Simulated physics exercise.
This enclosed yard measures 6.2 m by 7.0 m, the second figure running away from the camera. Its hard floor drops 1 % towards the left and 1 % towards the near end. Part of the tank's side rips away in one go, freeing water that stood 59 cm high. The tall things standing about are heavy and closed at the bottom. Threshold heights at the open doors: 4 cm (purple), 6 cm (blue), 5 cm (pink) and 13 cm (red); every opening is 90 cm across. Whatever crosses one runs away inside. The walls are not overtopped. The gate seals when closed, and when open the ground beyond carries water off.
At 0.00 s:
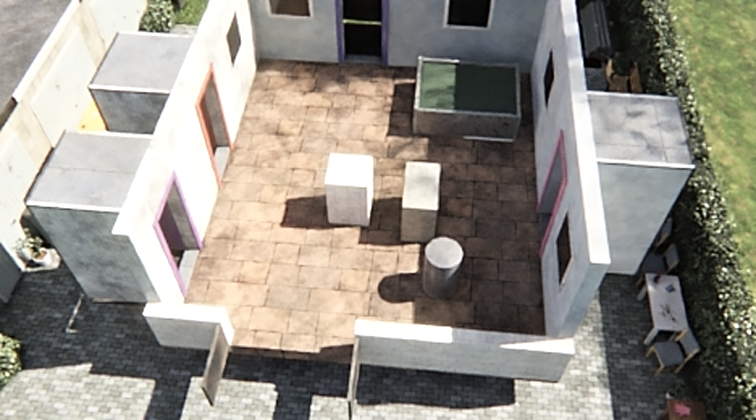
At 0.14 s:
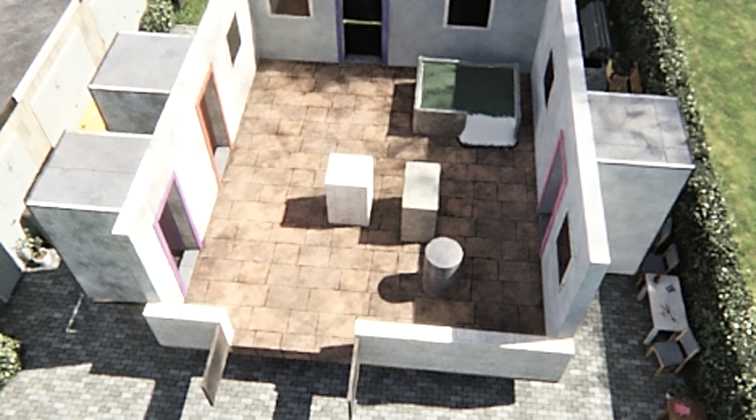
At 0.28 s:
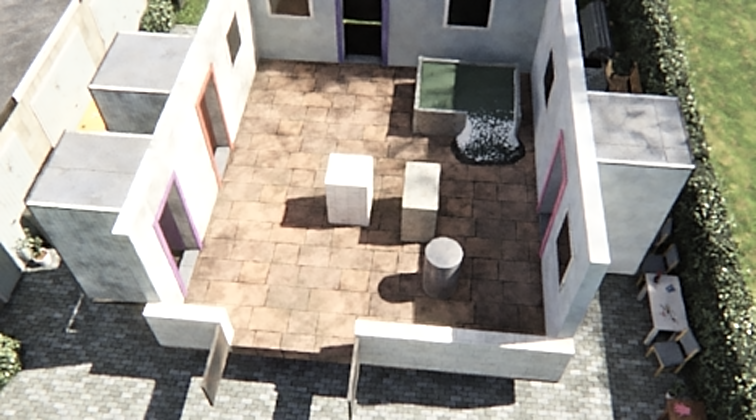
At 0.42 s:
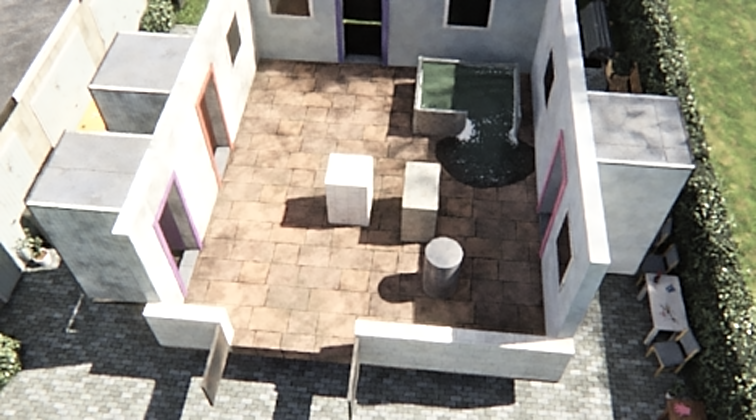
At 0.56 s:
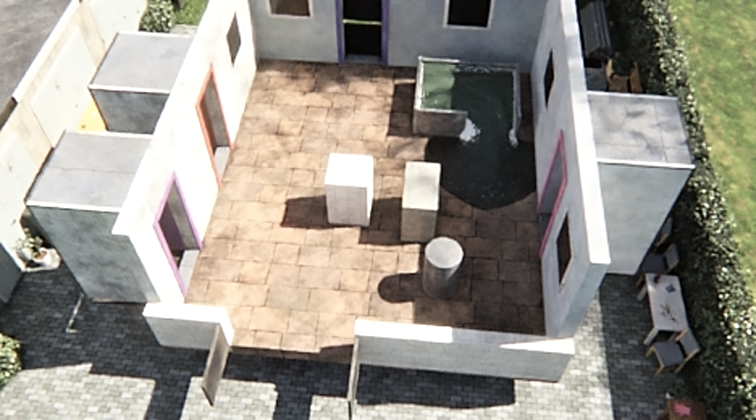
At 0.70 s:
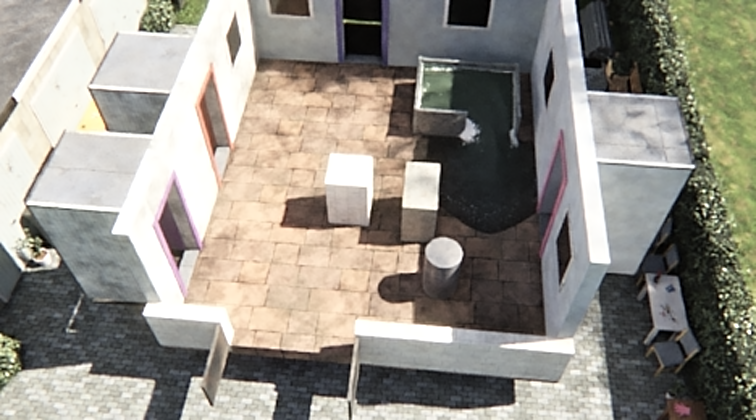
A walled yard with a brown tiled floor is seen from high above, the camera still, with grey paving outside and a green hedge at the right. Two pale blocks and a grey cylinder stand near the middle, and a tank of dark green water sits at the back right. The tank's front bursts open at its right side, and white, foaming water gushes out, then spreads forward in a dark sheet along the right wall.
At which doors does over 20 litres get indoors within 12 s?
Door by door: At the purple door it goes over the limit; at the blue door it stays under the limit; at the pink door it passes the limit; at the red door it stays under the limit.
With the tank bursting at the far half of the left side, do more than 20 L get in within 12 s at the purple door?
Then: Purple over.
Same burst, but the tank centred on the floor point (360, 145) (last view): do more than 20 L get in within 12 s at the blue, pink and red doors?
Against that limit: Blue under, pink under, red not over.
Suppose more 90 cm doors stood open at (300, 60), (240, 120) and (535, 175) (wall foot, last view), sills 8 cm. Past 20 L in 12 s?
In turn: Not over, not over, above.
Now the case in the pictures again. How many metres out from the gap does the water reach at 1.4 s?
Roughly 4.6 m.
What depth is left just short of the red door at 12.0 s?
About 4.5 cm.
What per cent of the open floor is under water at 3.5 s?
About 40 per cent.
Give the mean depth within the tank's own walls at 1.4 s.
Some 38 cm.
After 1.4 s water covers 20 % of the floor and is deepest (29 cm) near (496, 145); purple door not reached, blue door not reached, pink door 12 cm at the sill, 1 L in, red door not reached.
After 2.2 s water covers 30 % of the floor and is deepest (36 cm) near (499, 354); purple door not reached, blue door not reached, pink door 10 cm at the sill, 13 L in, red door not reached.
After 3.5 s water covers 40 % of the floor and is deepest (26 cm) near (476, 352); purple door not reached, blue door not reached, pink door 7 cm at the sill, 24 L in, red door not reached.
After 7.0 s water covers 60 % of the floor and is deepest (14 cm) near (191, 281); purple door 13 cm at the sill, 85 L in, blue door not reached, pink door 5 cm at the sill, 30 L in, red door 6 cm at the sill, 0 L in.
After 12.0 s water covers 75 % of the floor and is deepest (10 cm) near (176, 327); purple door 9 cm at the sill, 216 L in, blue door not reached, pink door 4 cm at the sill, 36 L in, red door 5 cm at the sill, 0 L in.
